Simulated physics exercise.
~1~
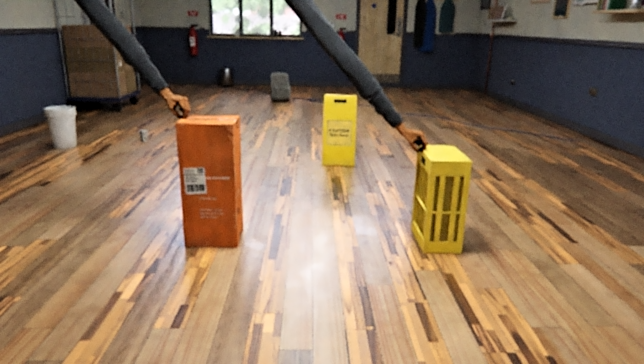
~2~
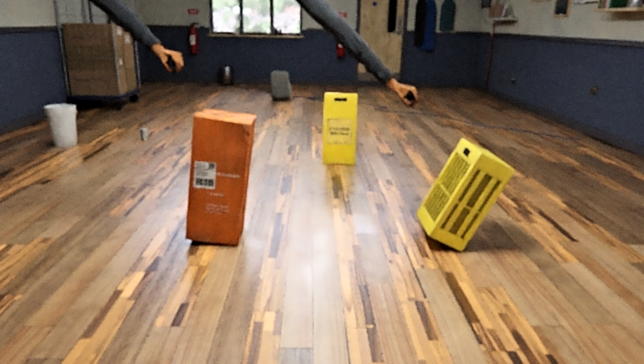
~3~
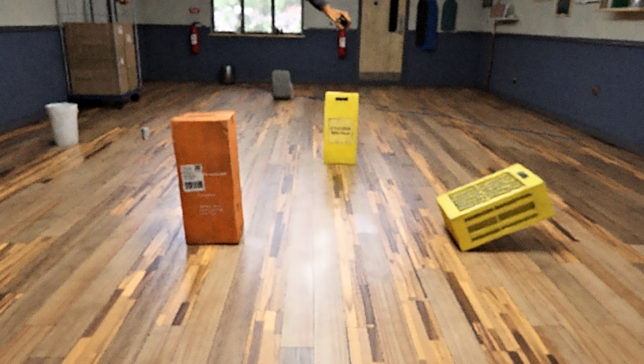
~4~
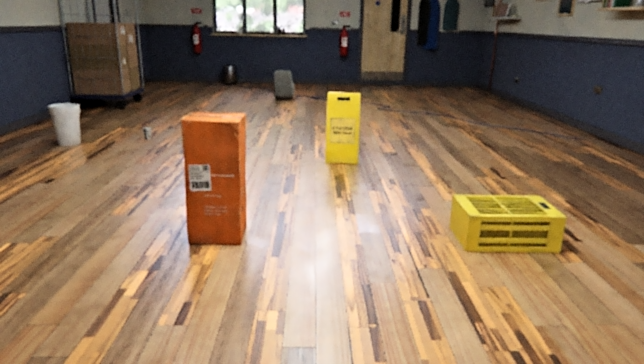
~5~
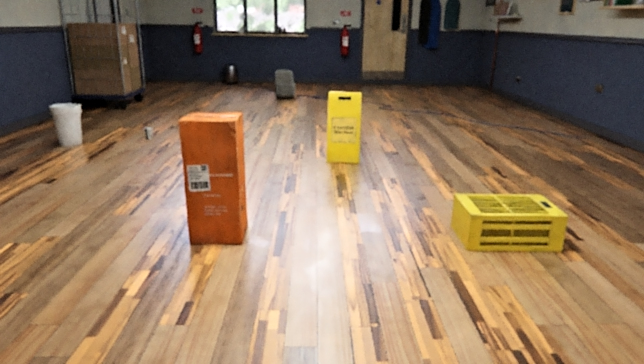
The footage shows two hands pushing an orange parcel and a yellow crate standing on a wooden floor, then drawing away. The parcel rocks slightly and settles upright, while the crate tips over to the right and comes to rest on its side.
